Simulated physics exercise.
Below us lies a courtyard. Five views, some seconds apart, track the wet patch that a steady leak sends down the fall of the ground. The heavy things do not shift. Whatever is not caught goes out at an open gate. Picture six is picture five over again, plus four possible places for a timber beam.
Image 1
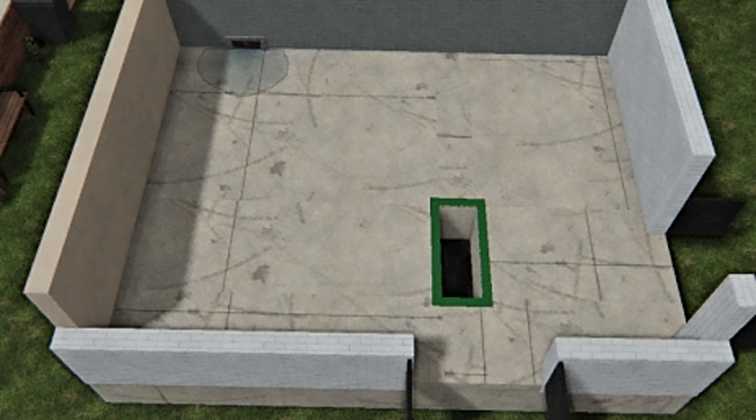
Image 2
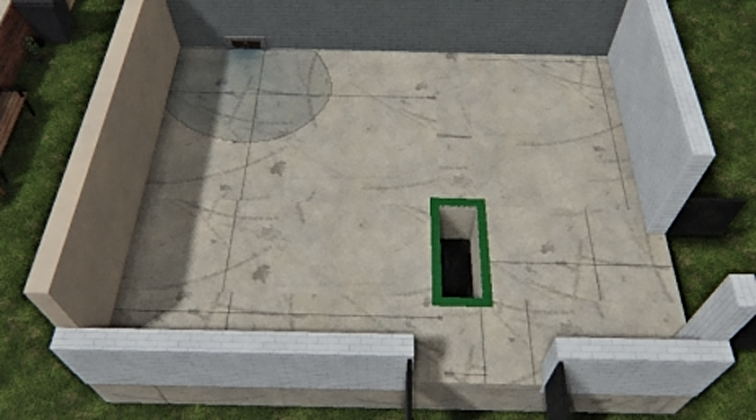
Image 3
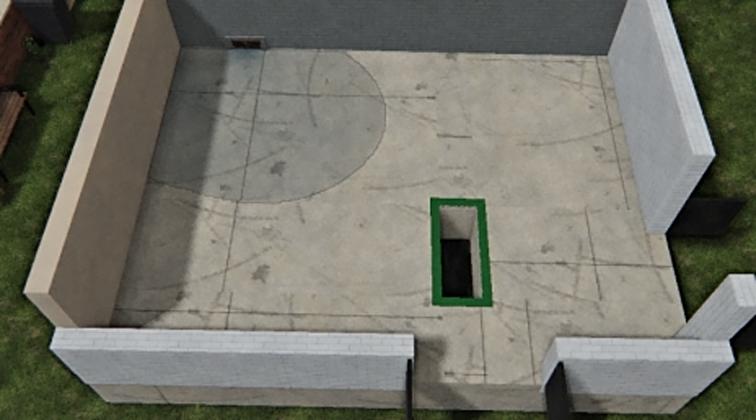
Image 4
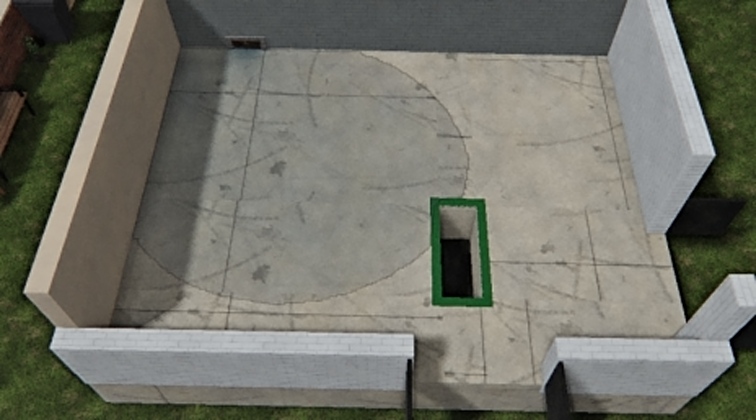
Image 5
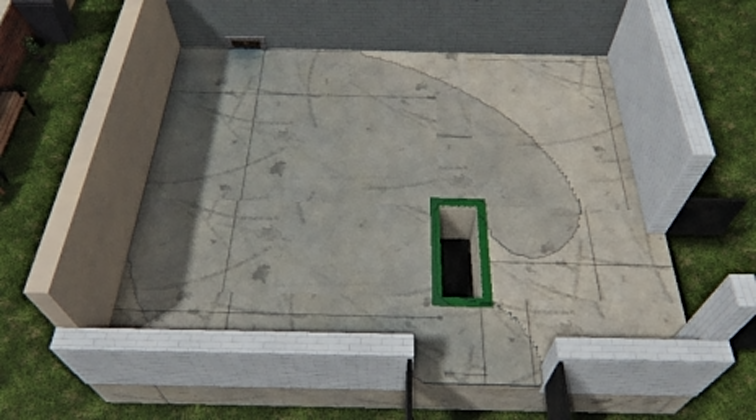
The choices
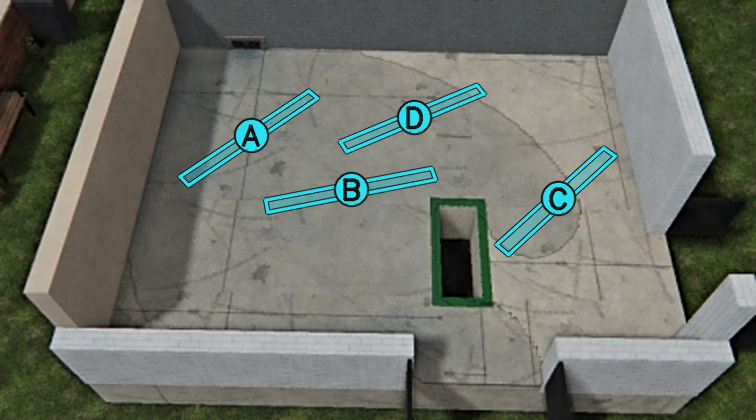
A dark film of water spreads from a small opening at the foot of the back wall, across the pale floor of a walled courtyard. Its rounded edge widens over the left side, reaches the green-rimmed rectangular drain, then passes around it toward the right and the front gap.
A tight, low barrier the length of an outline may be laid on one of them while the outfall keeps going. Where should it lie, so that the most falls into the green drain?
C is best.
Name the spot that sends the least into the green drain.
Here it is spot B.
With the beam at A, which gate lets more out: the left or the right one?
The right one.
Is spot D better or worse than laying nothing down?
Worse.
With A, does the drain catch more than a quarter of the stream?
No, it does not.
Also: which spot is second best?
That would be D.
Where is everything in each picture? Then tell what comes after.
Outfall at (247, 43); green drain at (460, 250); open gate at (658, 284); open gate at (476, 364); water covers 3 % of the ground and shows as far out as (256, 87); green drain still dry.
Water covers 11 % of the ground and shows as far out as (278, 132); green drain still dry.
Water covers 23 % of the ground and shows as far out as (302, 191); green drain still dry.
Water covers 45 % of the ground and shows as far out as (404, 260); green drain still dry.
Water covers 64 % of the ground and shows as far out as (553, 236); green drain taking water.
On the marked copy, A from (184, 181) to (313, 94); B from (266, 206) to (433, 174); C from (502, 249) to (609, 152); D from (343, 146) to (480, 89).
If A is chosen, about 17 % of the stream runs into the green drain, about 83 % out by the gates.
If B is chosen, about 9 % of the stream runs into the green drain, about 91 % out by the gates.
If C is chosen, about 42 % of the stream runs into the green drain, about 57 % out by the gates.
If D is chosen, about 28 % of the stream runs into the green drain, about 72 % out by the gates.
